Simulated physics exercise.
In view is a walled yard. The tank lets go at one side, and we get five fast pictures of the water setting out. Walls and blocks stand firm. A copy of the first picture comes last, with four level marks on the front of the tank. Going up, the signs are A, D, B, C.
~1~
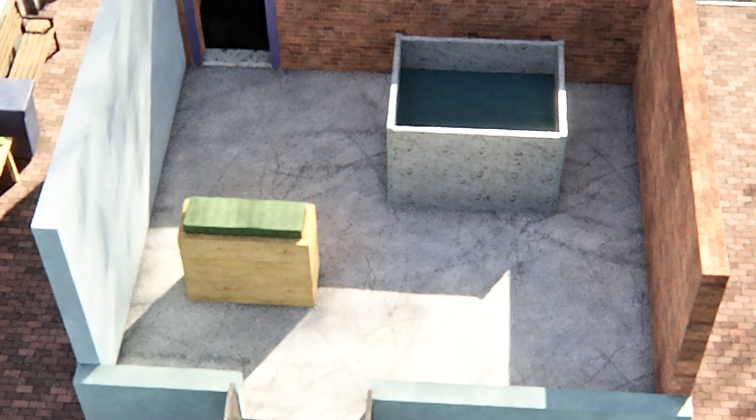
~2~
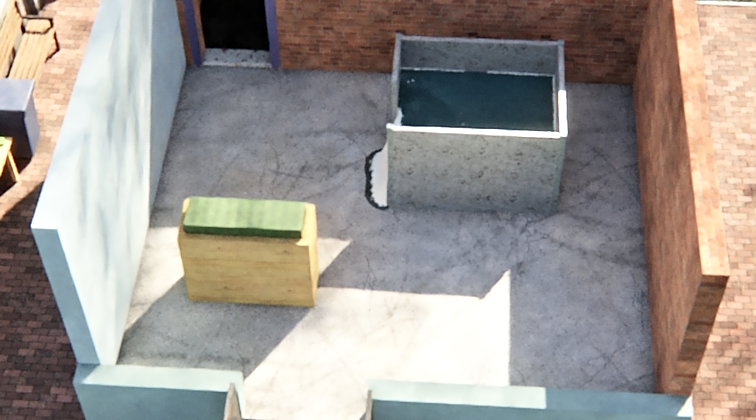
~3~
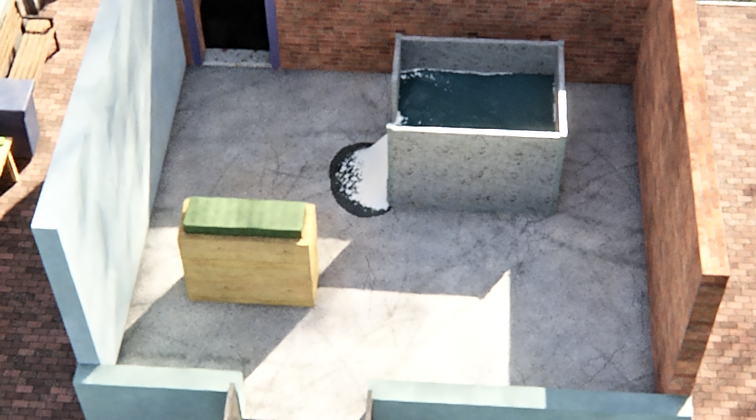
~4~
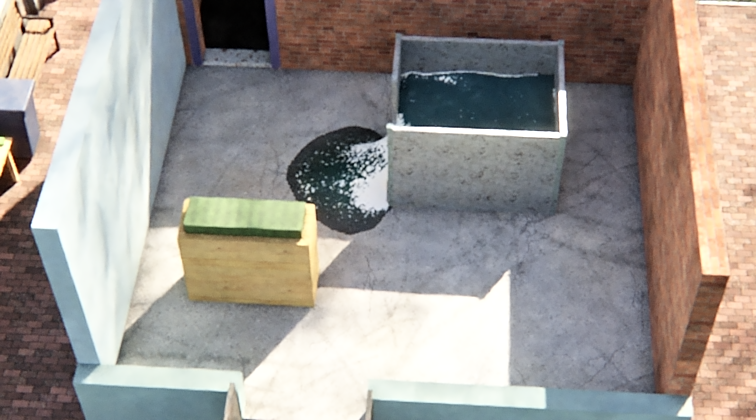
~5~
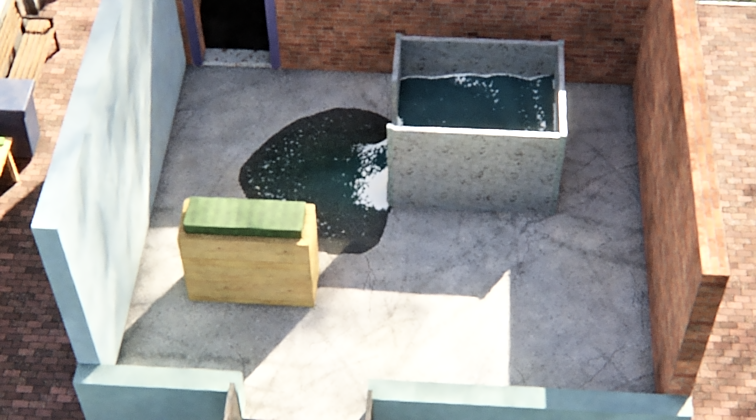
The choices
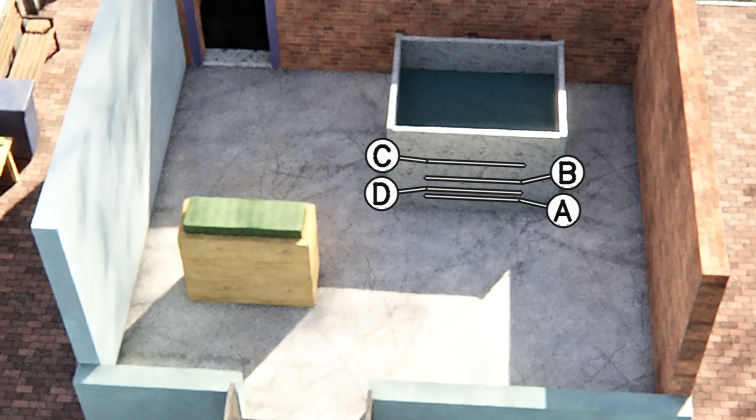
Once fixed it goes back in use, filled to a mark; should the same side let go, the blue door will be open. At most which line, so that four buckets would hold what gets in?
D will do.
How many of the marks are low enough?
Two of them.
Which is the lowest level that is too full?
B.
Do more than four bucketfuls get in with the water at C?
Yes, it does.
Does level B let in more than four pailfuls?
Yes, it does.
On the marked copy, A at (472, 198); B at (473, 180); C at (475, 163); D at (473, 190); from the bottom up A, D, B, C.
With A, a splash gets over, under a bucket.
With B, about 10 bucketfuls get in.
With C, dozens of bucketfuls pour in.
With D, a bucket or two gets in.
